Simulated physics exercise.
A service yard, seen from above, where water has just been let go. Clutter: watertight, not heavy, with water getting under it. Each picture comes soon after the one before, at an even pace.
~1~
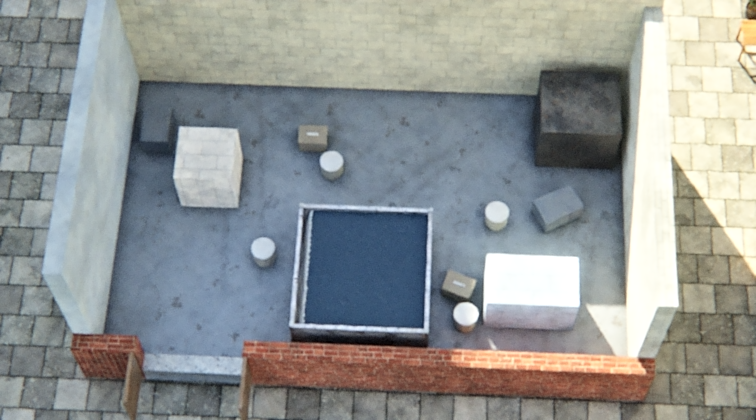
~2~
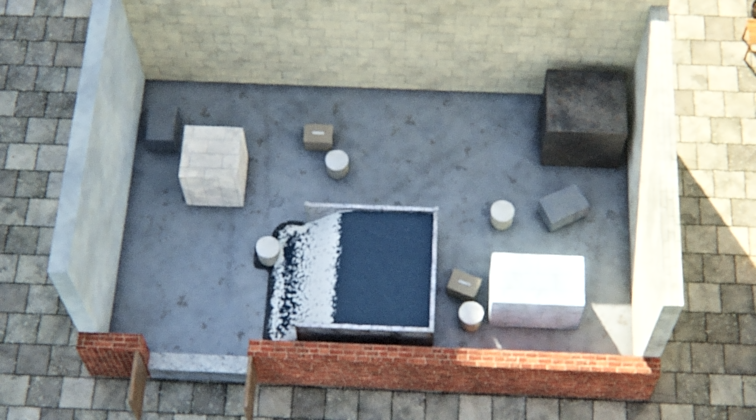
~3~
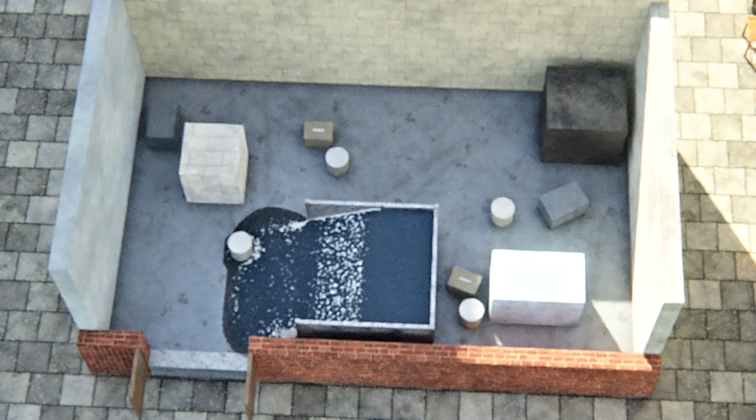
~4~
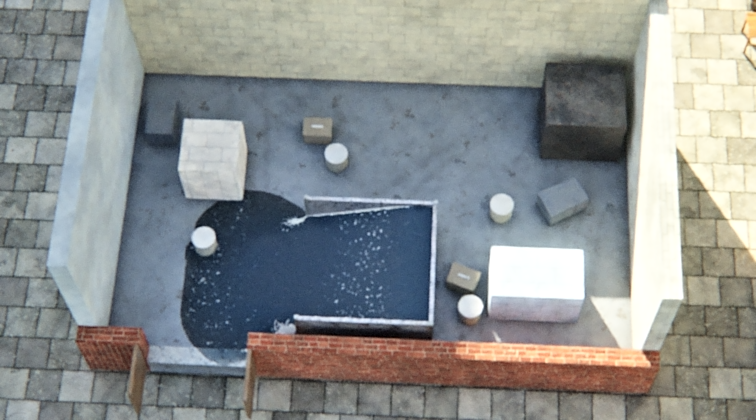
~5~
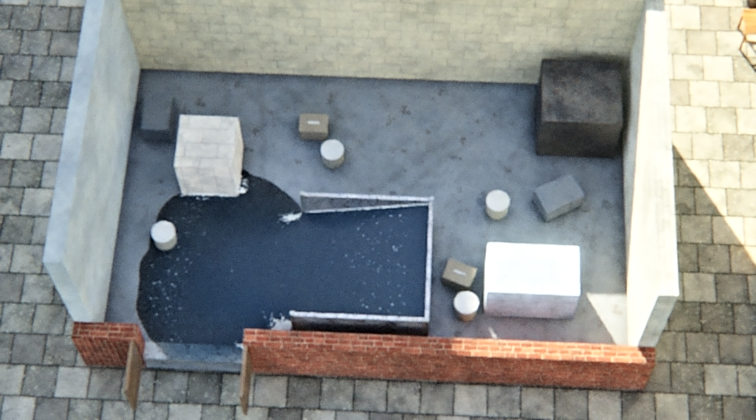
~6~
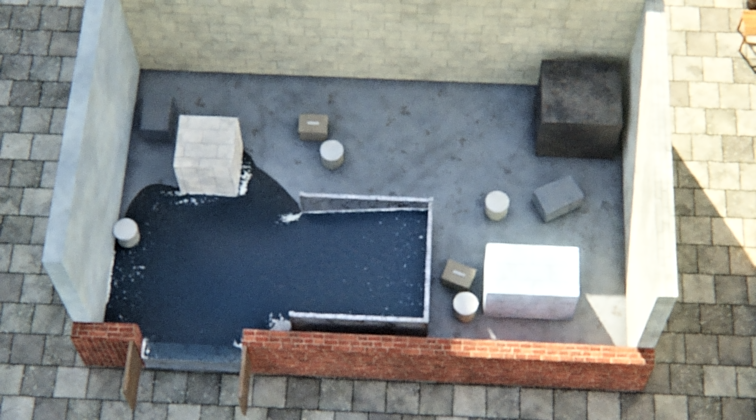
Dark water bursts from the left side of a square tank near the front of a walled yard, seen from above, in a foaming white rush that spreads across the grey floor. Pale and dark blocks, small brown boxes and whitish pails stand around it, behind a low red-brick wall with a gap. The pail left of the tank slides steadily leftward with the water, while the others stay put and the view shifts slightly.
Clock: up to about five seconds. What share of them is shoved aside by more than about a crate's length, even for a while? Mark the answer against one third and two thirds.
One to two thirds of them.
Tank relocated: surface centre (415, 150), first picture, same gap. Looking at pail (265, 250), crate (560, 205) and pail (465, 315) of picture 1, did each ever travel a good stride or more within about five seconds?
The three, one by one: Past that mark, short of that and short of that.
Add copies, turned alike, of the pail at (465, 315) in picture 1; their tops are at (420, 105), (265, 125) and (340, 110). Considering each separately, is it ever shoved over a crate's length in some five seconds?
Sequence: Travels that far, travels that far, travels that far.
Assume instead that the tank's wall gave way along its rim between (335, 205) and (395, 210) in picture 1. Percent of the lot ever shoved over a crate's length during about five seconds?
Around 80 per cent.
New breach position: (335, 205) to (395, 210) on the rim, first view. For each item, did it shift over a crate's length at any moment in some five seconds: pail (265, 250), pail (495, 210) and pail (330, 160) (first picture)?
Order as asked: Not sent that far; sent that far; sent that far.
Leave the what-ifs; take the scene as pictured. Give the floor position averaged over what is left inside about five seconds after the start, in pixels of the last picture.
The remaining things centre around (436, 201).
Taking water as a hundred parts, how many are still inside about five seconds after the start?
Something like 74 per cent, give or take.
A moment on, 1 of 8 are well off their spots; 1 afloat.
Next, 2 of 8 are well off their spots; 1 afloat.
Later, 2 of 8 are well off their spots; 1 afloat.
In the end, 4 of 8 are well off their spots, and 4 have been at some point; 2 afloat.
